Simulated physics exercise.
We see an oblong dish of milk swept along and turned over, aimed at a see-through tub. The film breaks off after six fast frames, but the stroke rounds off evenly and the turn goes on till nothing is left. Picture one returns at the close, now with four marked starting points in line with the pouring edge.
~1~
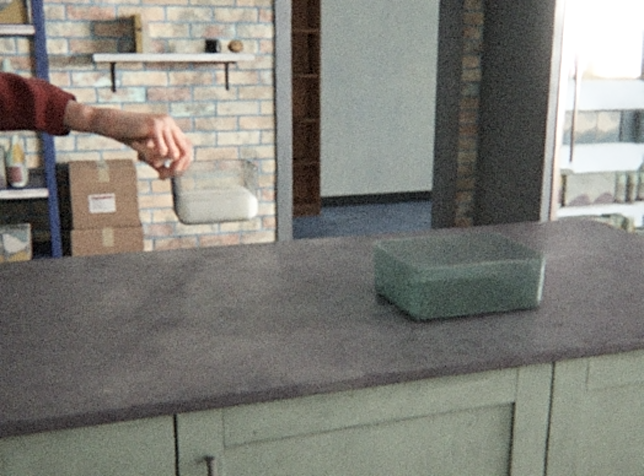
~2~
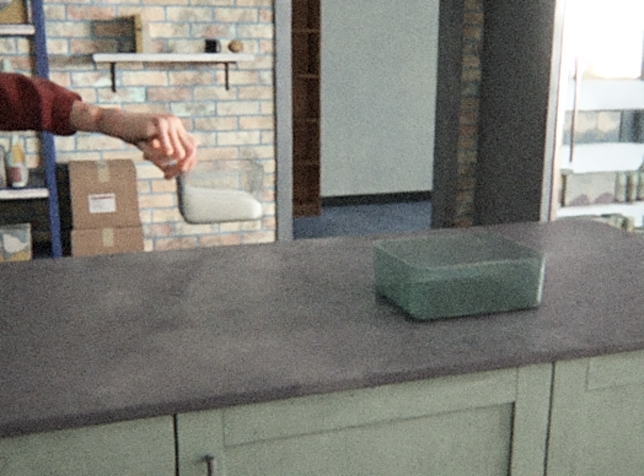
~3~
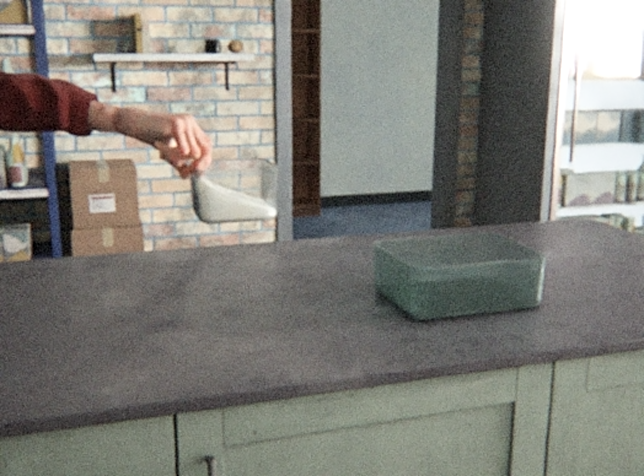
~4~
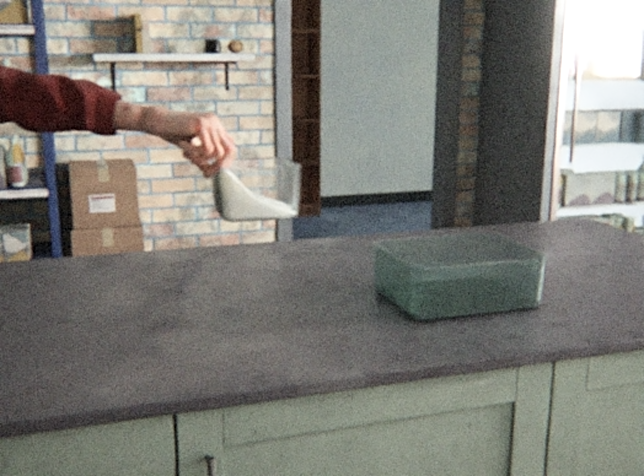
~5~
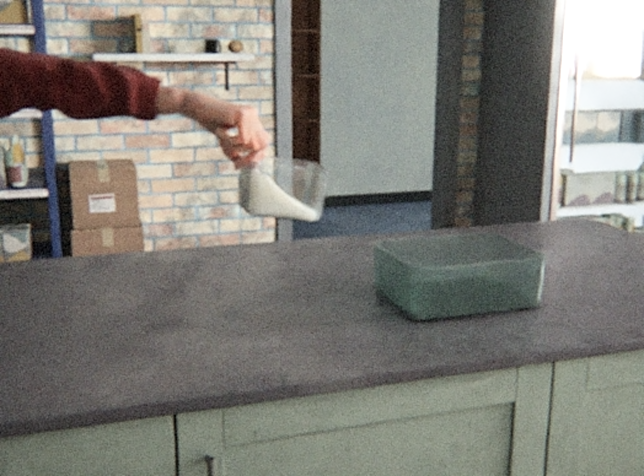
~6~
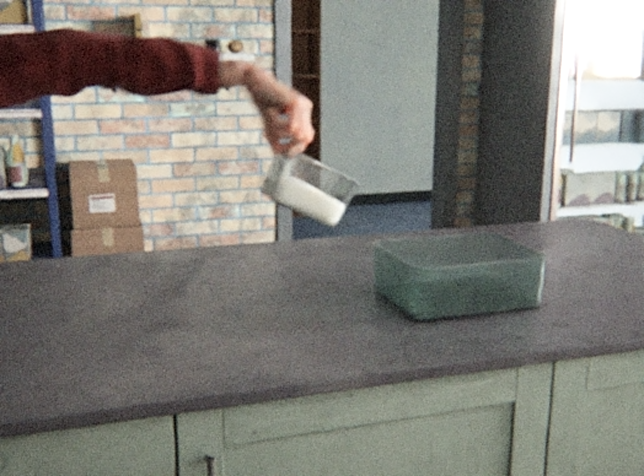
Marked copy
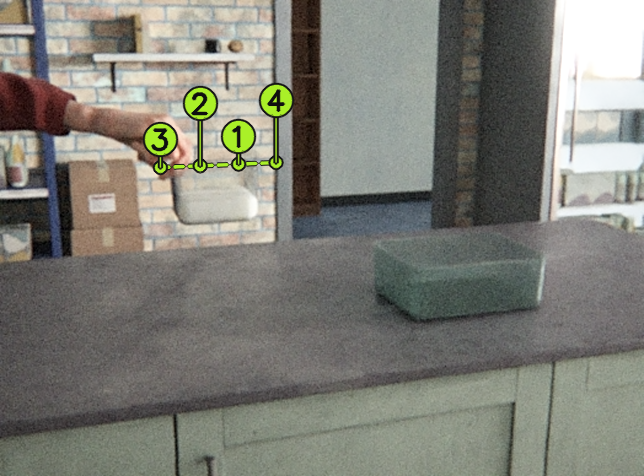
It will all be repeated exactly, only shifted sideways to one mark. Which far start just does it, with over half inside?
Go for 2.
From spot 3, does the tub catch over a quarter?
Yes, it does.
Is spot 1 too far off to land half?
No, that is safe.
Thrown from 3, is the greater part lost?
Yes, it does.
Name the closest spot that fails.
3.
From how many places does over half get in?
Three of them.
On the marked copy, 1 at (238, 164); 2 at (200, 165); 3 at (160, 167); 4 at (276, 162).
For spot 1, about 85 % lands in the tub, 8 % falls short and 7 % goes beside or beyond.
For spot 2, about 69 % lands in the tub, 21 % falls short and 9 % goes beside or beyond.
For spot 3, about 32 % lands in the tub, 61 % falls short and 7 % goes beside or beyond.
For spot 4, about 87 % lands in the tub, 4 % falls short and 10 % goes beside or beyond.
